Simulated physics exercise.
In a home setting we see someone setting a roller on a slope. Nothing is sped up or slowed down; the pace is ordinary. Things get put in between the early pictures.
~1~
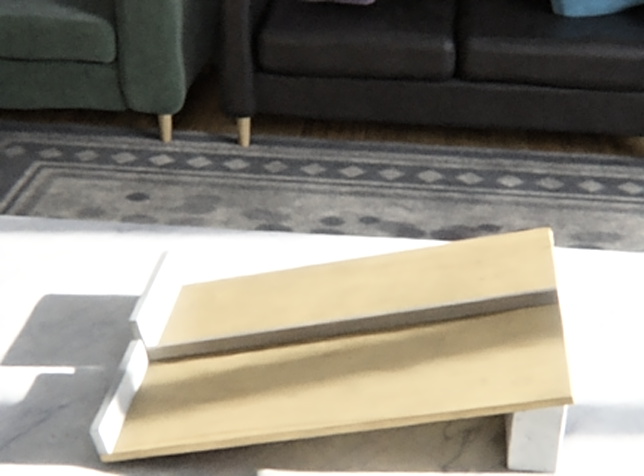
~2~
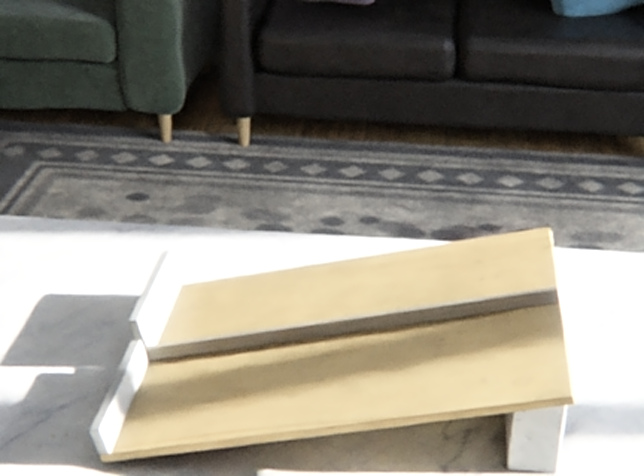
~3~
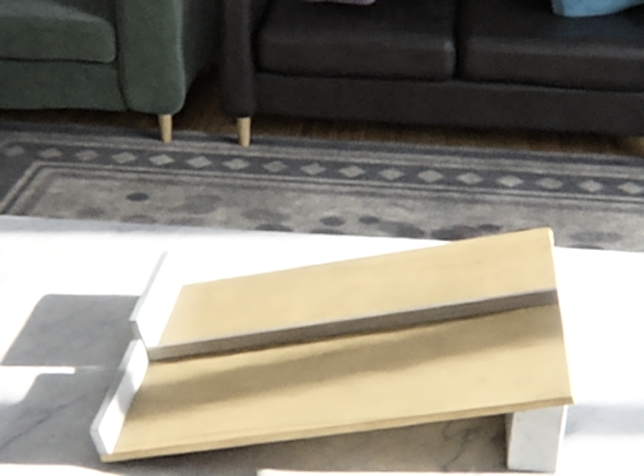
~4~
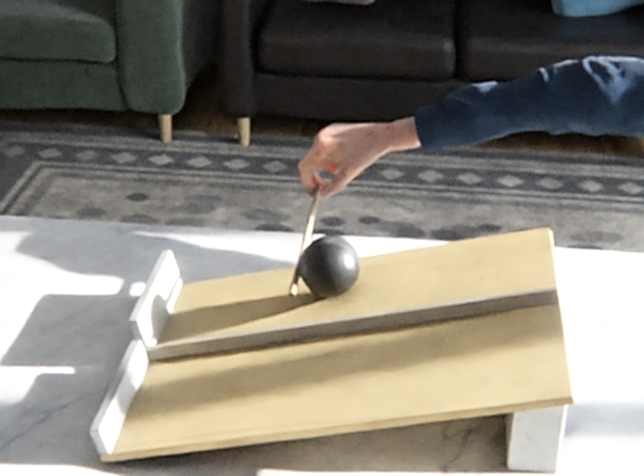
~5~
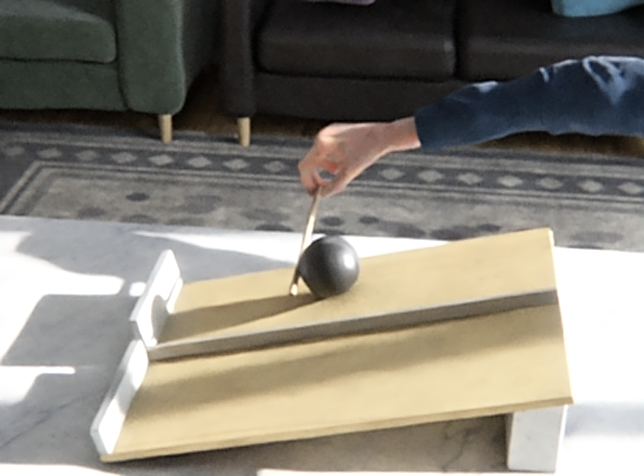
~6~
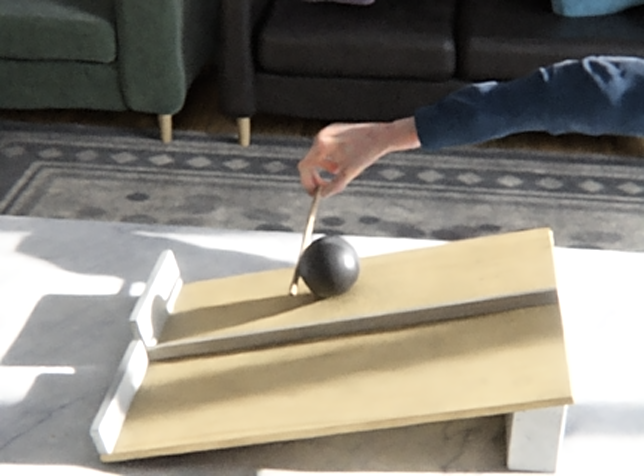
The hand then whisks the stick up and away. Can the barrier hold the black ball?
In the end, the black ball is kept back.
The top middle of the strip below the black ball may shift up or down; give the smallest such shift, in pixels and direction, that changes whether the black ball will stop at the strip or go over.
Shift: Approx. 24 px, direction down.
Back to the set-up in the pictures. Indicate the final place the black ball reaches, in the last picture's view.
Look close to (187, 289) and you'll find its middle.
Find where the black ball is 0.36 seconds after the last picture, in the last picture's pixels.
Centre: Approx (272, 276).
Then, 0.36 s later than the last frame, black ball rolling on the board near (272, 276).
When it is over, the black ball gets caught, near (187, 289).
